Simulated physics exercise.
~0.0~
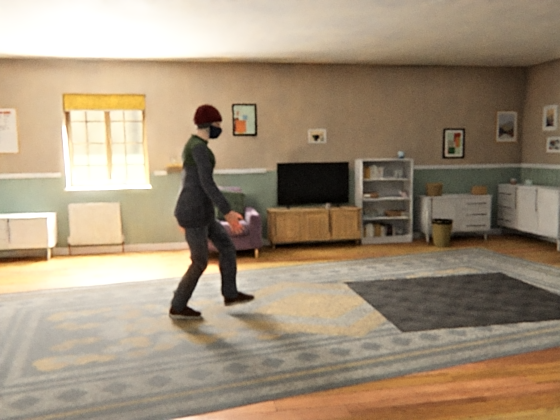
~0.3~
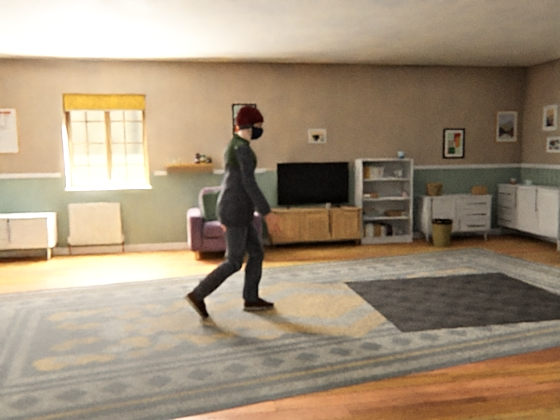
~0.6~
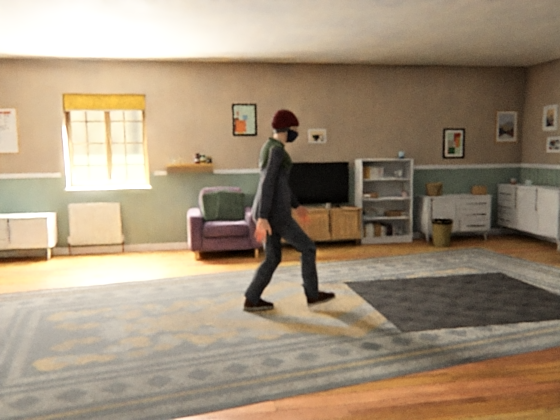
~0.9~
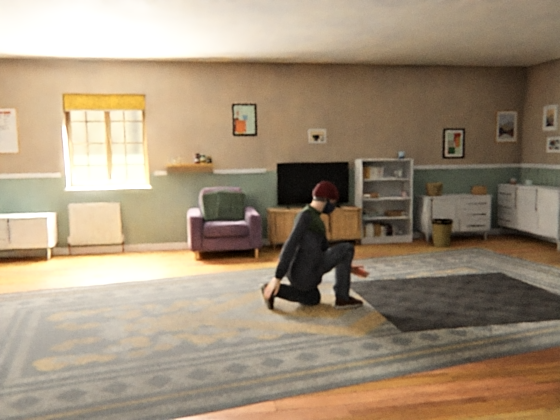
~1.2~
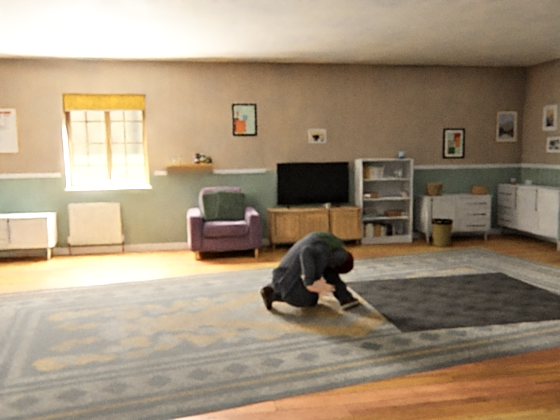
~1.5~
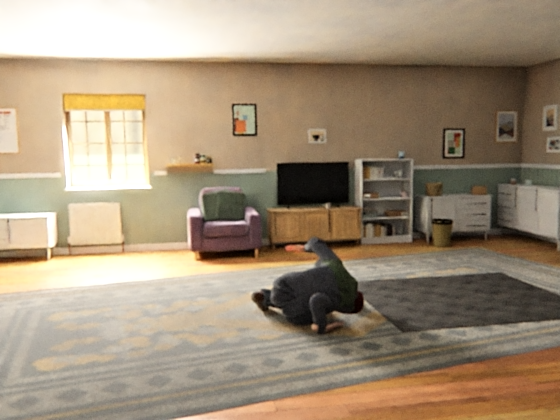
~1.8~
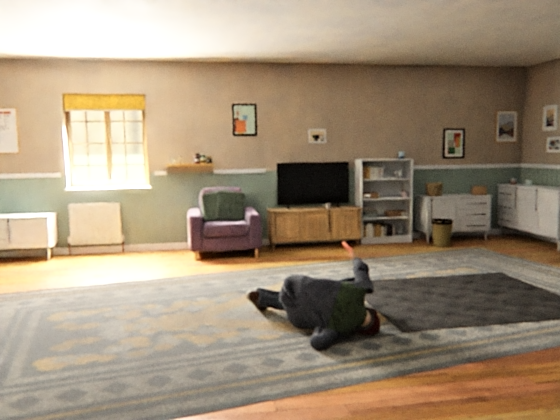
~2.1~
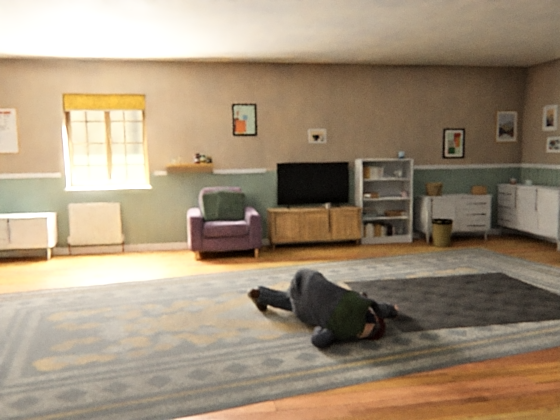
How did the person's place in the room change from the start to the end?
At the start the person was upright on the left part of the patterned rug, in front of the armchair. By the end they were farther right and lower down, lying on the rug by the near edge of the black mat.
